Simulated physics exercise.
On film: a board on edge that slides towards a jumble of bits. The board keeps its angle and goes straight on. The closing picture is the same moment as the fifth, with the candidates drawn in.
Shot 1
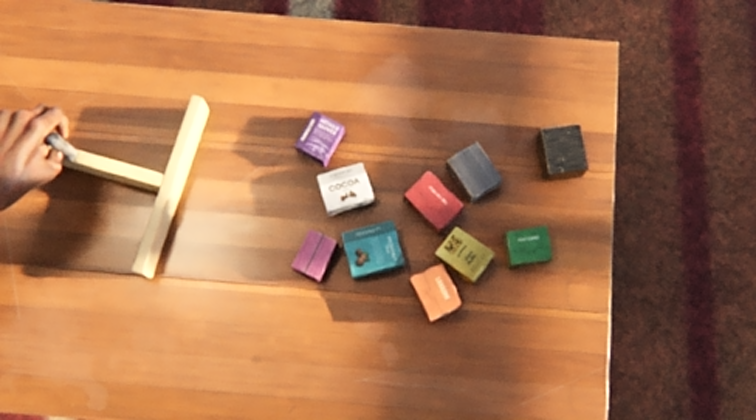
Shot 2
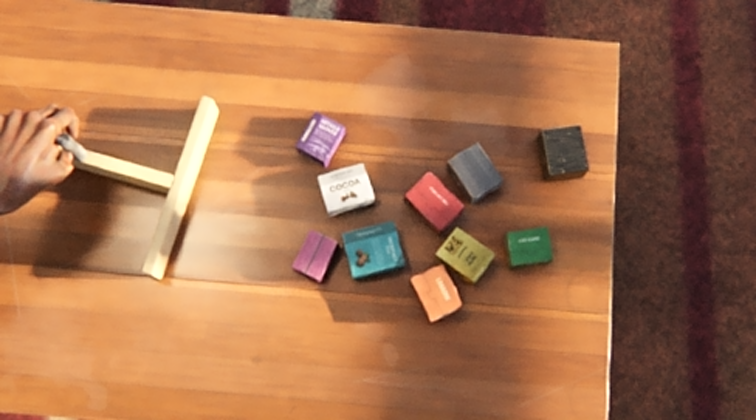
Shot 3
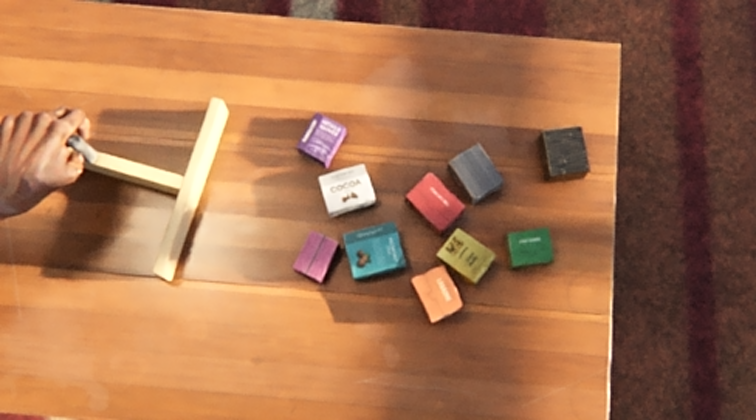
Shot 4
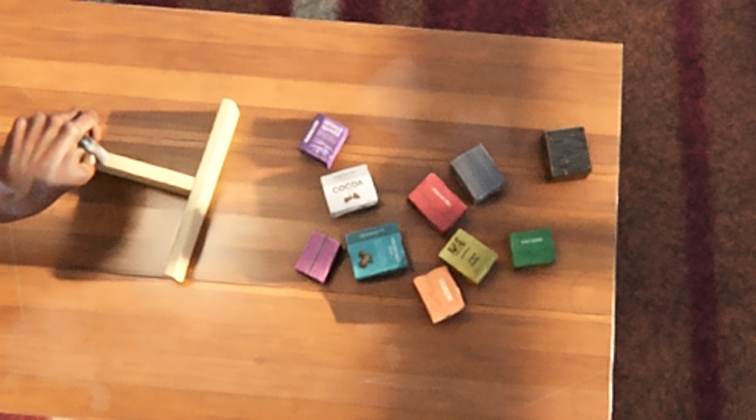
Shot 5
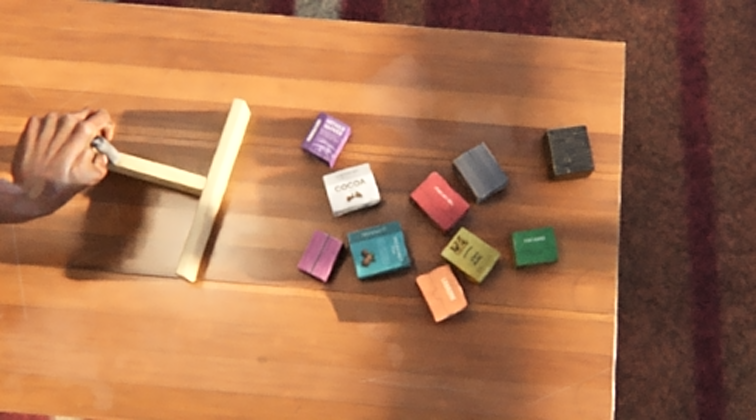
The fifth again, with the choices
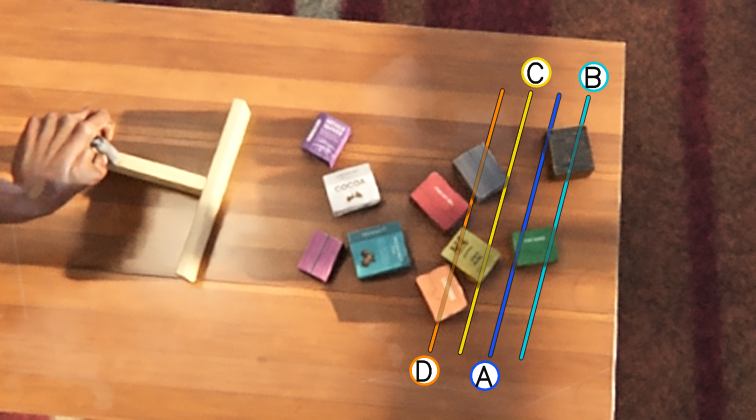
A hand slid a T-shaped wooden pusher slowly to the right across a wooden table, towards a scattered group of small colourful boxes, which stayed almost still with a gap left between them.
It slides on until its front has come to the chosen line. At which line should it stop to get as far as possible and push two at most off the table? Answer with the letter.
It can go as far as A.
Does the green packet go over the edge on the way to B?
By then, yes.
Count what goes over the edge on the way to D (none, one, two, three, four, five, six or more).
By then, none.
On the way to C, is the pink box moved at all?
Yes.
On the marked copy, A at (526, 221); B at (556, 224); C at (497, 219); D at (468, 216).
Following A. Soon after the start, board (324, 195); purple box (368, 142); pink box (330, 256).
Later, board (437, 204); green packet (560, 247); yellow box (542, 283).
In the end, board (526, 211); green packet over the edge; yellow box over the edge; two fallen.
As for the rest, B drops five; C is within the limit but short; D is within the limit but short.
